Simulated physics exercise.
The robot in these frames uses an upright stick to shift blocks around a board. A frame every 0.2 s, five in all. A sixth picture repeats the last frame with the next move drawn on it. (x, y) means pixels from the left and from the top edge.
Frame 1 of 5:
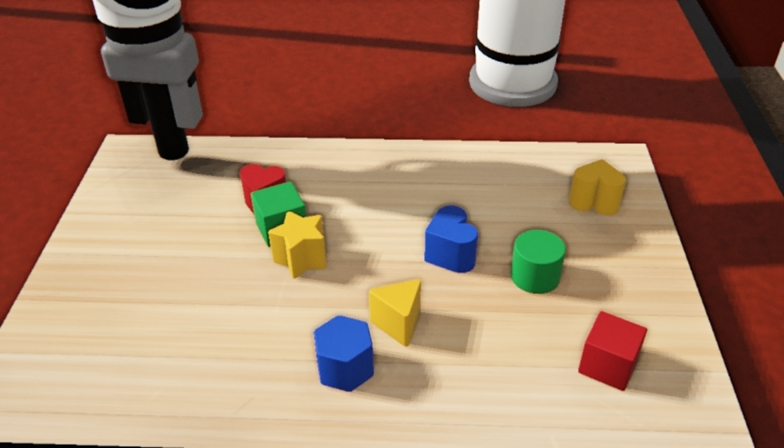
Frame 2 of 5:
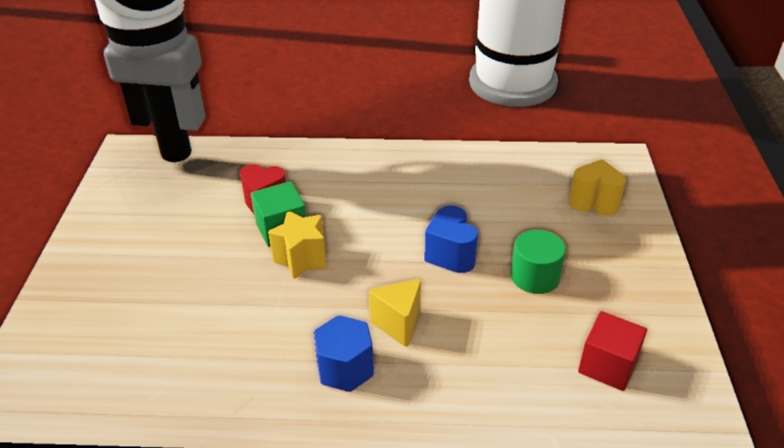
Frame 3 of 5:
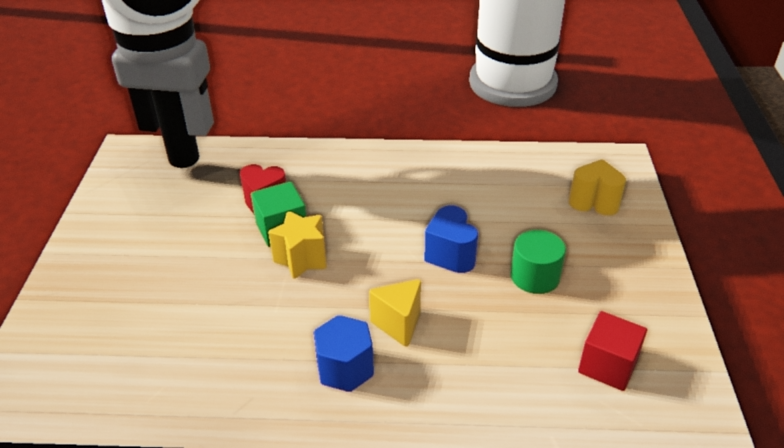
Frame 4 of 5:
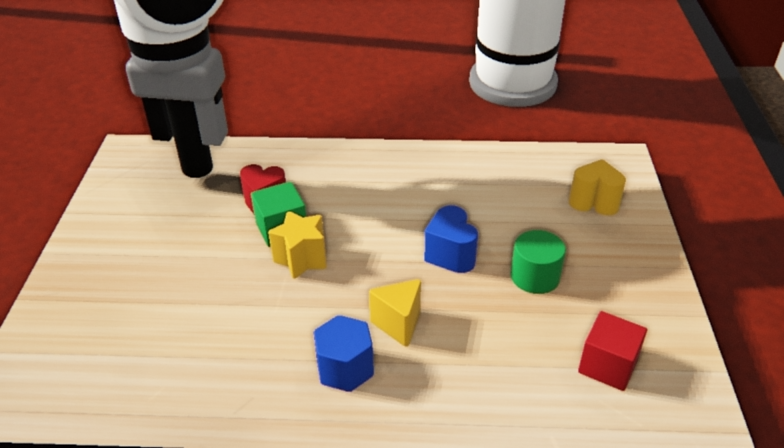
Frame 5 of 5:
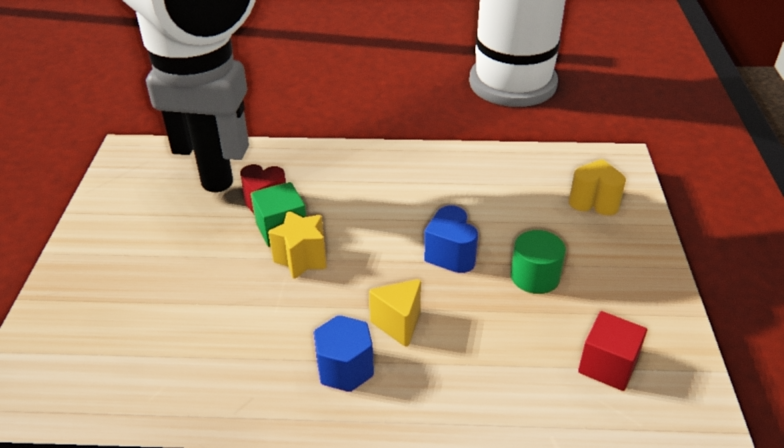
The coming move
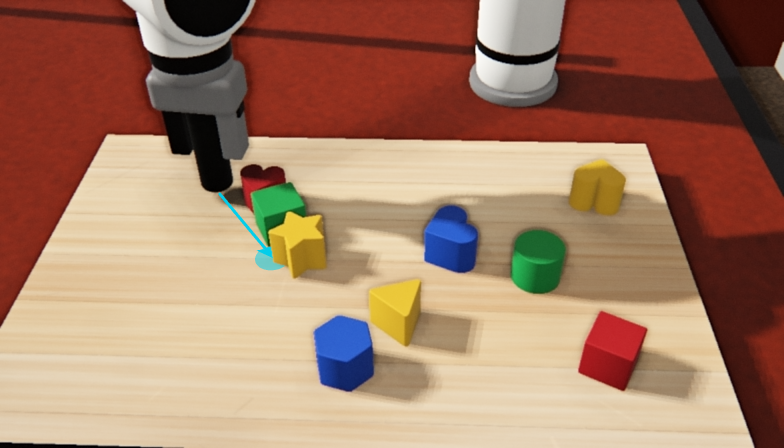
The robot's upright stick starts near the upper left corner of a wooden board and barely moves at first. It then slides right and slightly toward the viewer, ending close beside the red heart, while the heart, green block, yellow star and the other coloured blocks stay still.
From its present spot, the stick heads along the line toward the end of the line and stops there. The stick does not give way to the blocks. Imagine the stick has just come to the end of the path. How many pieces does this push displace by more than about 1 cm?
There will be two blocks that move more than 1 cm.
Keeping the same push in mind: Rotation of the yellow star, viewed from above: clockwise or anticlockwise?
It twists clockwise.
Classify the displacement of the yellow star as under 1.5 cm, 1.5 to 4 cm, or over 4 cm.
It travels between 1.5 and 4 cm.
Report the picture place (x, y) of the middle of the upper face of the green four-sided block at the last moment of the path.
Expect it around (307, 207).
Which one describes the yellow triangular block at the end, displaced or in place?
My prediction: It remains in place.
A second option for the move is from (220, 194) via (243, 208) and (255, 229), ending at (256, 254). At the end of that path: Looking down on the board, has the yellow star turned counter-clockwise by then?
It seems not.
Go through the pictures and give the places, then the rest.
The first picture shows lower end of the stick at (174, 153), tops of blocks, red heart at (261, 175), green four-sided block at (278, 198), yellow star at (298, 228), yellow triangular block at (399, 294).
The second picture shows stick at (177, 155), blocks as before.
The third picture shows stick at (185, 161), blocks as before.
The fourth picture shows stick at (198, 170), blocks as before.
The fifth picture shows stick at (218, 184), red heart at (261, 175), green four-sided block at (278, 198), yellow star at (298, 228), yellow triangular block at (399, 294).
The drawn path runs from (220, 194) directly to (273, 258).
The first path, step by step. One third of the way, stick at (235, 204); nothing pushed yet.
Two thirds of the way, stick at (253, 226); red heart at (265, 175); green four-sided block at (296, 204), turned 35° anticlockwise; yellow star at (310, 233), turned 30° clockwise.
At the end, stick at (271, 248); red heart at (265, 175); green four-sided block at (307, 207), turned 75° anticlockwise; yellow star at (319, 237), turned 50° clockwise; yellow triangular block not moved.
